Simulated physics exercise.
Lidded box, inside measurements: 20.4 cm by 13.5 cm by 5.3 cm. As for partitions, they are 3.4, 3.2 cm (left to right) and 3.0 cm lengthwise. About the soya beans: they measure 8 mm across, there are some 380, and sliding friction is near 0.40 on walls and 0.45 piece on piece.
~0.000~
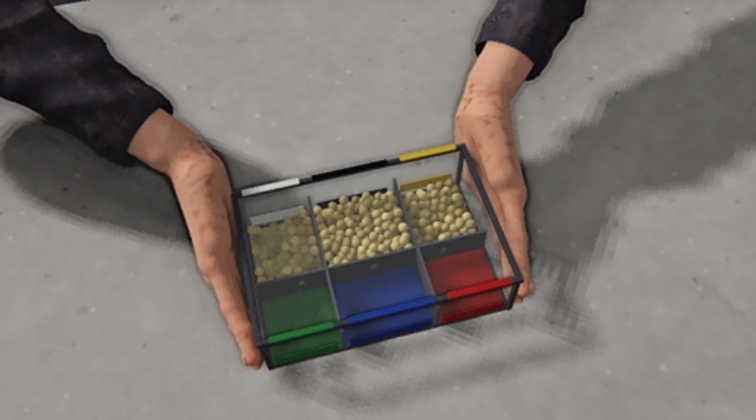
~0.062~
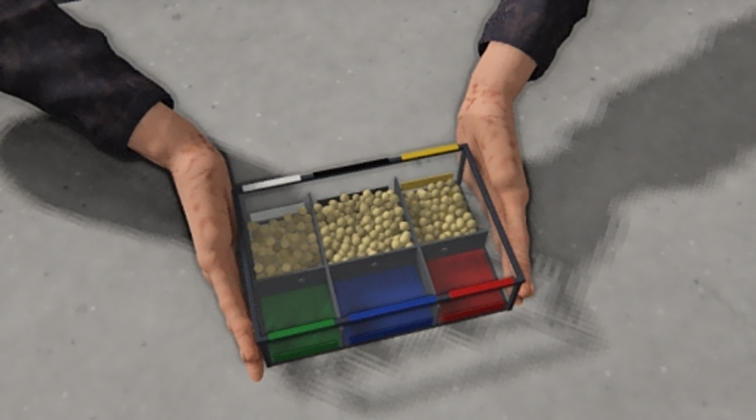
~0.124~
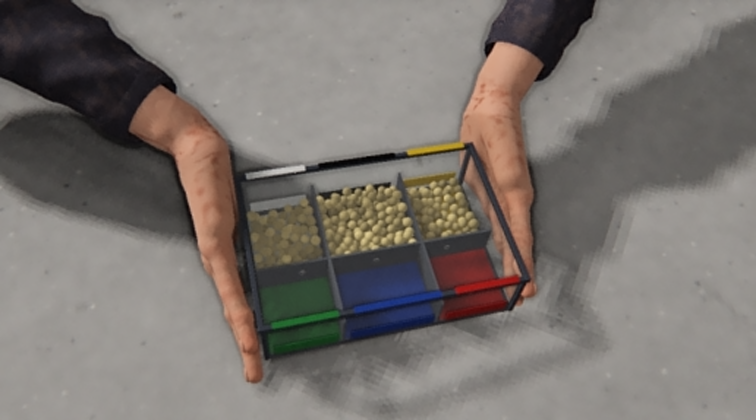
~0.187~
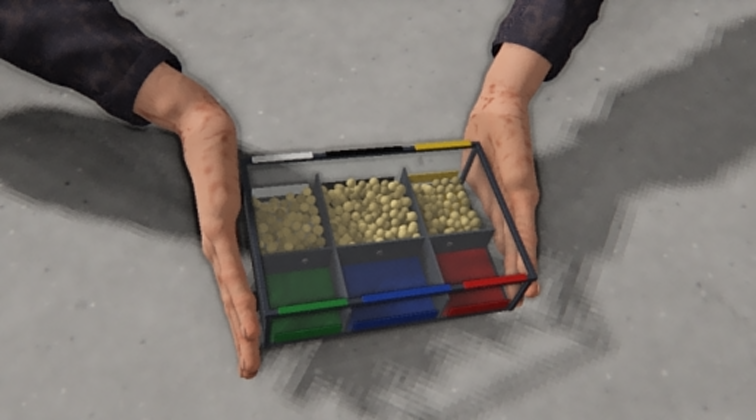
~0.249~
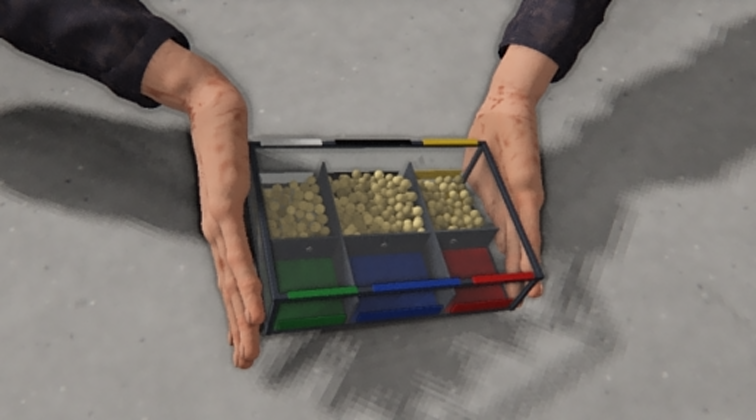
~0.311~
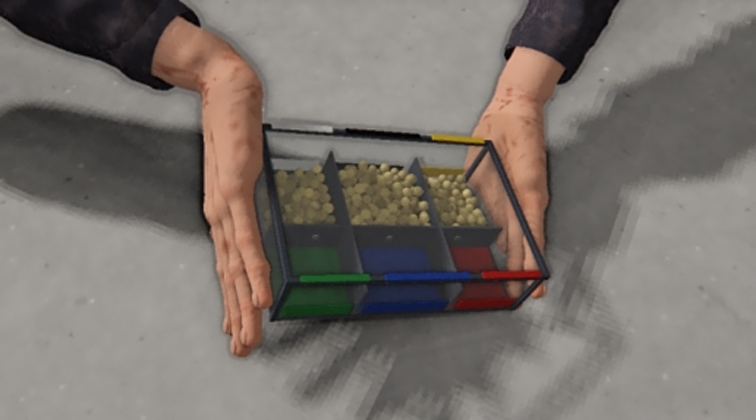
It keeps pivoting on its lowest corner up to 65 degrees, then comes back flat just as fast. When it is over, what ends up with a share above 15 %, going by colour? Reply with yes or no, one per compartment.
Red compartment no, blue compartment no, green compartment no, yellow compartment yes, white compartment yes, black compartment yes.
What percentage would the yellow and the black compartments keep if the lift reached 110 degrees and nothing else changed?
Then the yellow compartment would keep 70 per cent and the black one 10 per cent.
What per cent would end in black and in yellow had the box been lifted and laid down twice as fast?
That gives black 45 percent and yellow 35 percent.
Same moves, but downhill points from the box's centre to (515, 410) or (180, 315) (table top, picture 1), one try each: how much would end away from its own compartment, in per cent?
Roughly 15 per cent on the first try and 10 per cent on the second.
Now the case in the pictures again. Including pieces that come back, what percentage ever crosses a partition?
Estimate: Around 15 %.
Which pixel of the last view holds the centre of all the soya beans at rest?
Centre at rest, approx.: (389, 226) px.
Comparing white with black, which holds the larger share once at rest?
It's the black one that holds more.
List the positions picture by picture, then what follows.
In the first frame, box tilt 0 degrees, front corners at (261, 341) and (517, 278); yellow 20 %, white 25 %, black 55 %.
In the second frame, box tilt 1 degrees, front corners at (261, 338) and (519, 278).
In the third frame, box tilt 5 degrees, front corners at (264, 327) and (524, 277), lowest corner right back.
In the fourth frame, box tilt 11 degrees, front corners at (270, 312) and (531, 276), lowest corner right back.
In the fifth frame, box tilt 16 degrees, front corners at (279, 296) and (537, 275), lowest corner right back.
In the sixth frame, box tilt 21 degrees, front corners at (291, 279) and (543, 274), lowest corner right back; yellow 20 %, white 25 %, black 55 %. The box's pace is about 85 degrees a second.
After 0.96 s, tilt 63 degrees; yellow 25 %, white 25 %, black 50 %.
After 1.40 s, tilt 26 degrees; yellow 35 %, white 20 %, black 45 %.
After 1.91 s, tilt 0 degrees; yellow 35 %, white 20 %, black 45 %.
In the end, at 2.5 s, red 0 %, blue 0 %, green 0 %, yellow 35 %, white 20 %, black 45 %.
